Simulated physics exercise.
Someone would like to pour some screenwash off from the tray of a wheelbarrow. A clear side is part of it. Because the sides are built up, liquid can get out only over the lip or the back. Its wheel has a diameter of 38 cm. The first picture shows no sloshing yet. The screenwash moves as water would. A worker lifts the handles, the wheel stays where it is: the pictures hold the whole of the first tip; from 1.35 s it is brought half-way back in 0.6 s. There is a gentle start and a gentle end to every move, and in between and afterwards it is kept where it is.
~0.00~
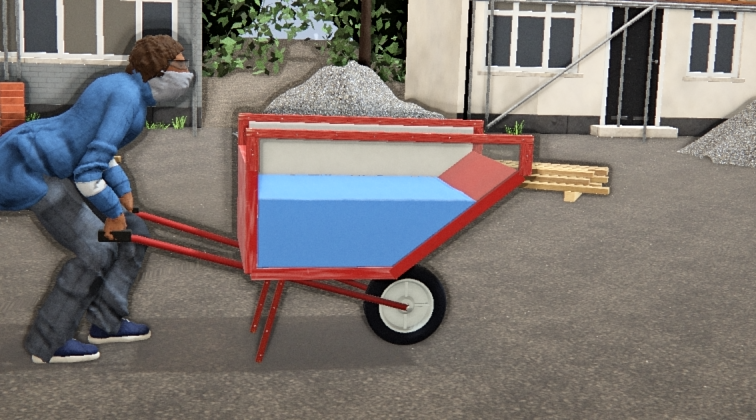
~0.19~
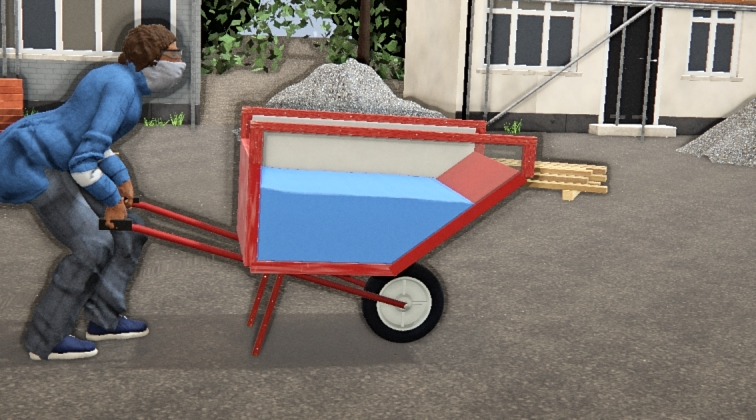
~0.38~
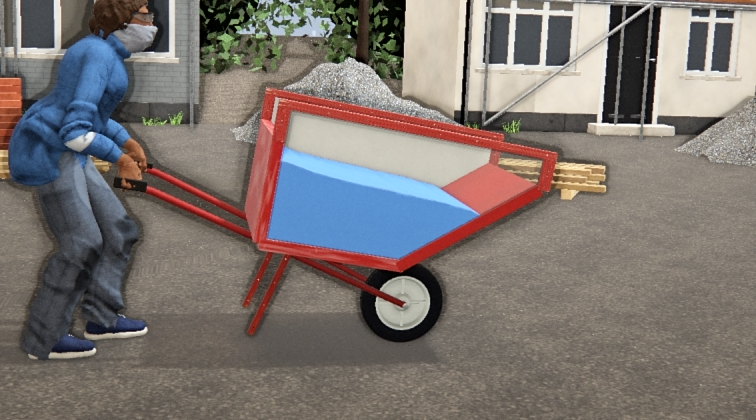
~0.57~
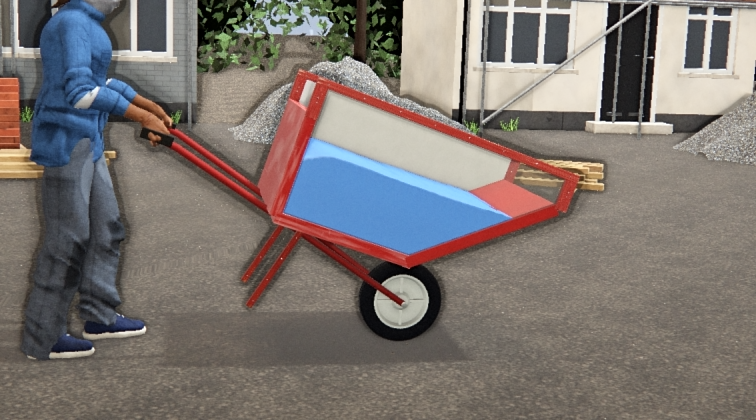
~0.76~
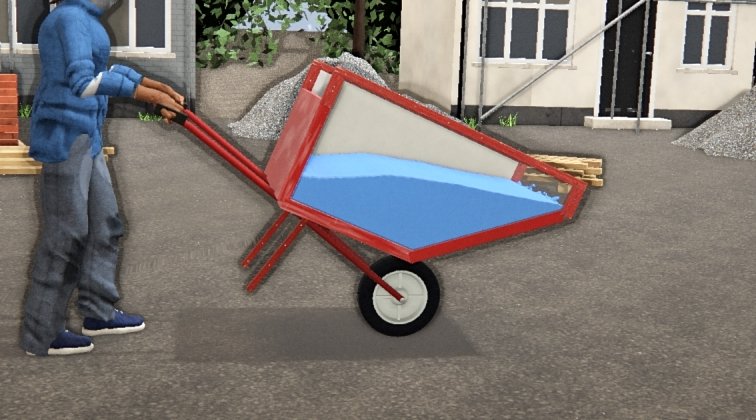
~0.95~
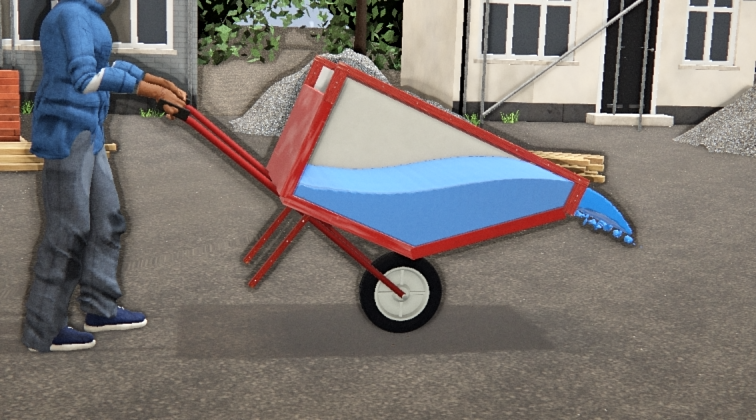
A masked worker in blue lifting the handles of a clear-sided red wheelbarrow, tilting it rightward until blue liquid pours over the lip.
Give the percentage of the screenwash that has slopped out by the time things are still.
Roughly 54 percent.
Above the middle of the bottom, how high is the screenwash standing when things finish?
About 8 centimetres.
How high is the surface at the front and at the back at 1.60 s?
Around 20 cm toward the front, with 0 cm behind.
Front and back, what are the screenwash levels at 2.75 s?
Front 16 cm, back 12 cm.
By 1.60 s the barrow is at 19° forwards, the surface stands 0 cm at the back and 20 cm at the front; 46 per cent has gone, over the front.
By 2.15 s the barrow is at 12° forwards, the surface stands 17 cm at the back and 15 cm at the front; 51 per cent has gone, over the front.
By 2.75 s the barrow is at 12° forwards, the surface stands 12 cm at the back and 16 cm at the front; 51 per cent has gone, over the front.
By 4.84 s 54 per cent has gone, over the front, 82 of 151 litres.
